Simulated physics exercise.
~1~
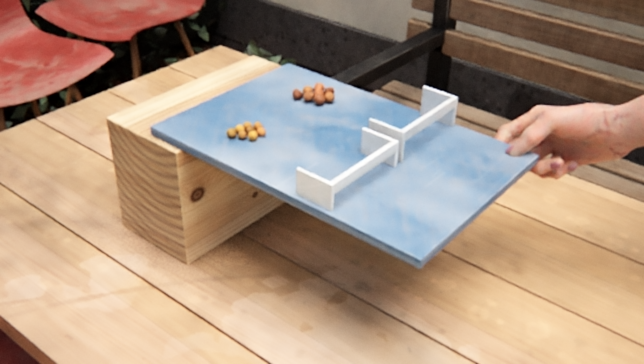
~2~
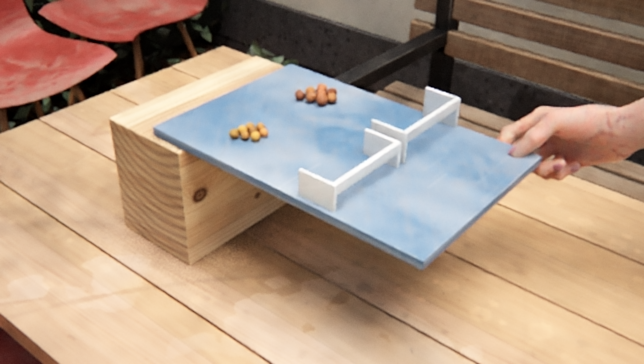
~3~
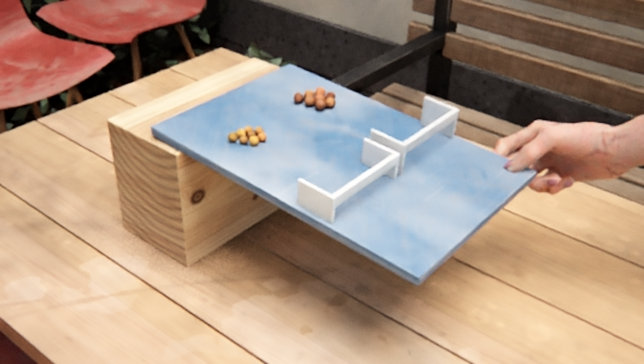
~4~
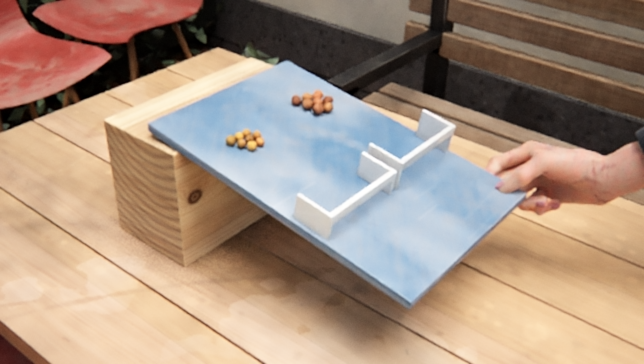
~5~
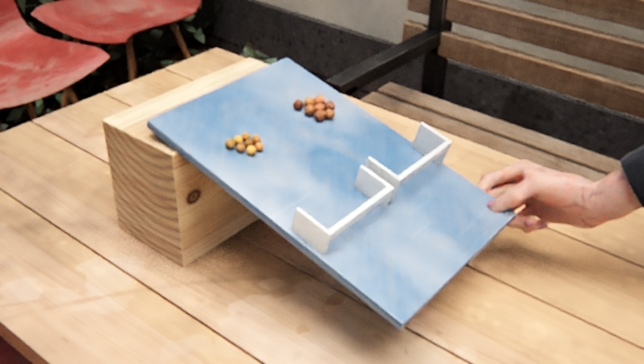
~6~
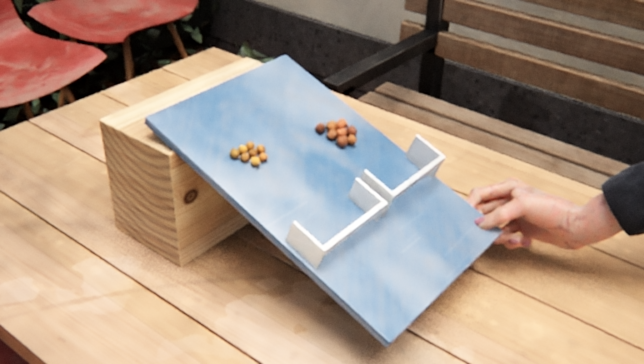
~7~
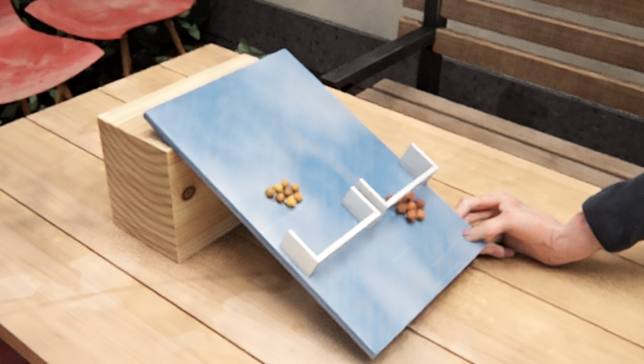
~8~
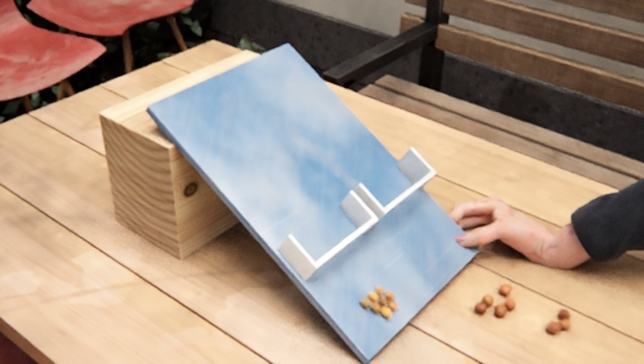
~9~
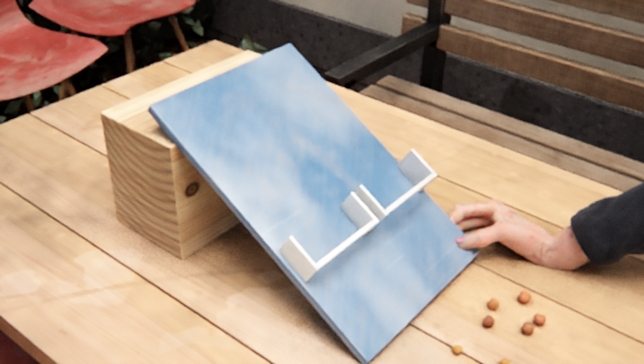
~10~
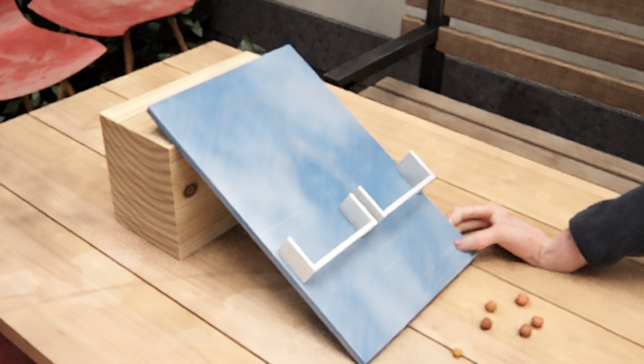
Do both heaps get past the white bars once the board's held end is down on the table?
Yes, both the nearer yellowish heap and the farther reddish-brown heap roll on past the white bars and leave the board.
